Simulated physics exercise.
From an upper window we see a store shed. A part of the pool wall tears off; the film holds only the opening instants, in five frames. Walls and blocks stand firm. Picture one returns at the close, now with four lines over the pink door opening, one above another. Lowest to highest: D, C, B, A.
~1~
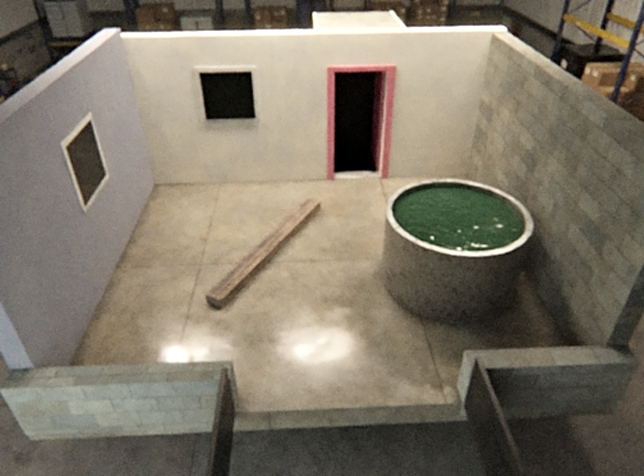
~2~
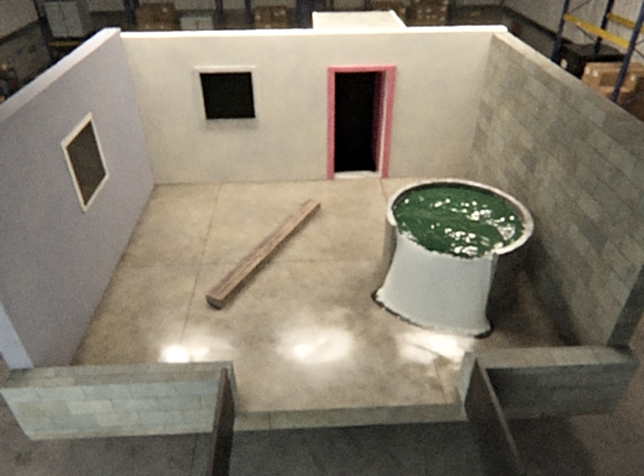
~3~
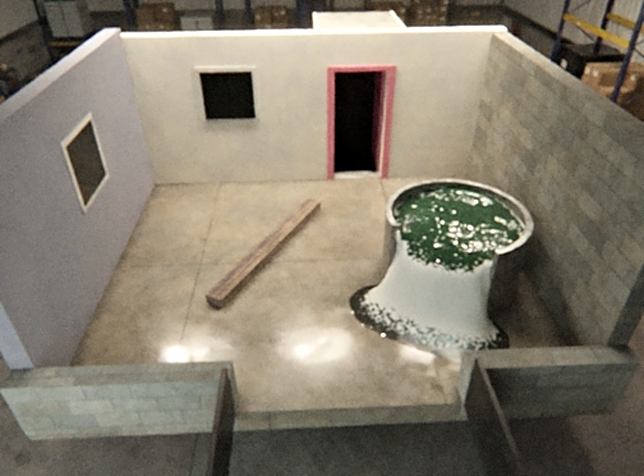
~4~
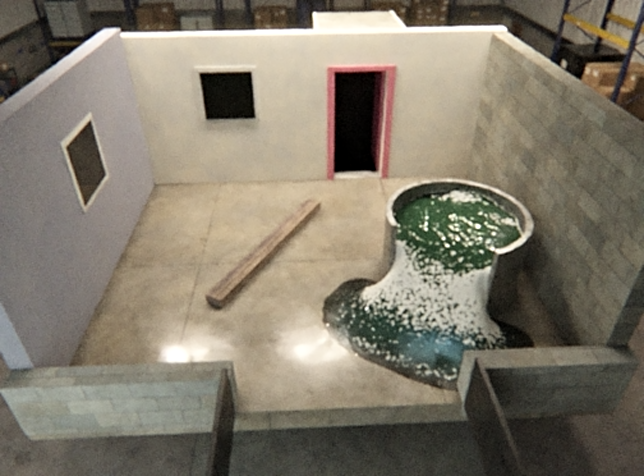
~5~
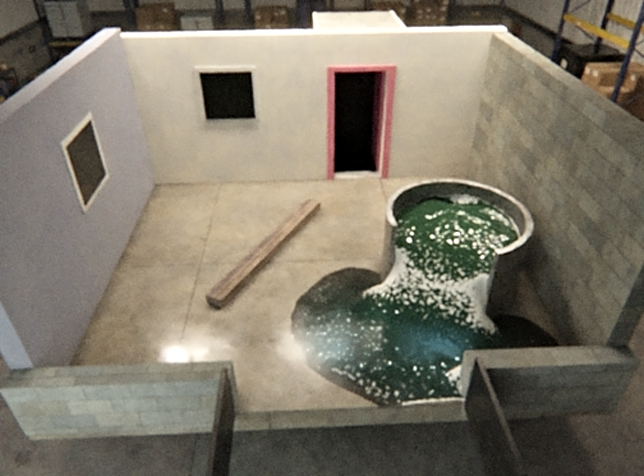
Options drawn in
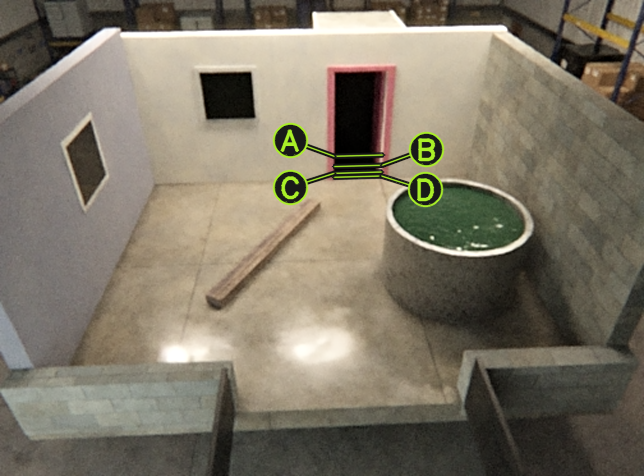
Round pool of green water pouring over its front side in a white, foamy sheet, then spreading across the shed's concrete floor.
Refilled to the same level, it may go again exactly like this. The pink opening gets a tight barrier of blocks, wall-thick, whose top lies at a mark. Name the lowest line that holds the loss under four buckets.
Go for D.
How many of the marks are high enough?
All of them.
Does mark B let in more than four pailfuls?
No, not at all.
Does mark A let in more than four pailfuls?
No.
On the marked copy, A at (358, 155); B at (358, 165); C at (357, 172); D at (357, 176); from the bottom up D, C, B, A.
Choosing A, nothing gets over.
Choosing B, nothing gets over.
Choosing C, nothing gets over.
Choosing D, a splash gets over, under a bucket.
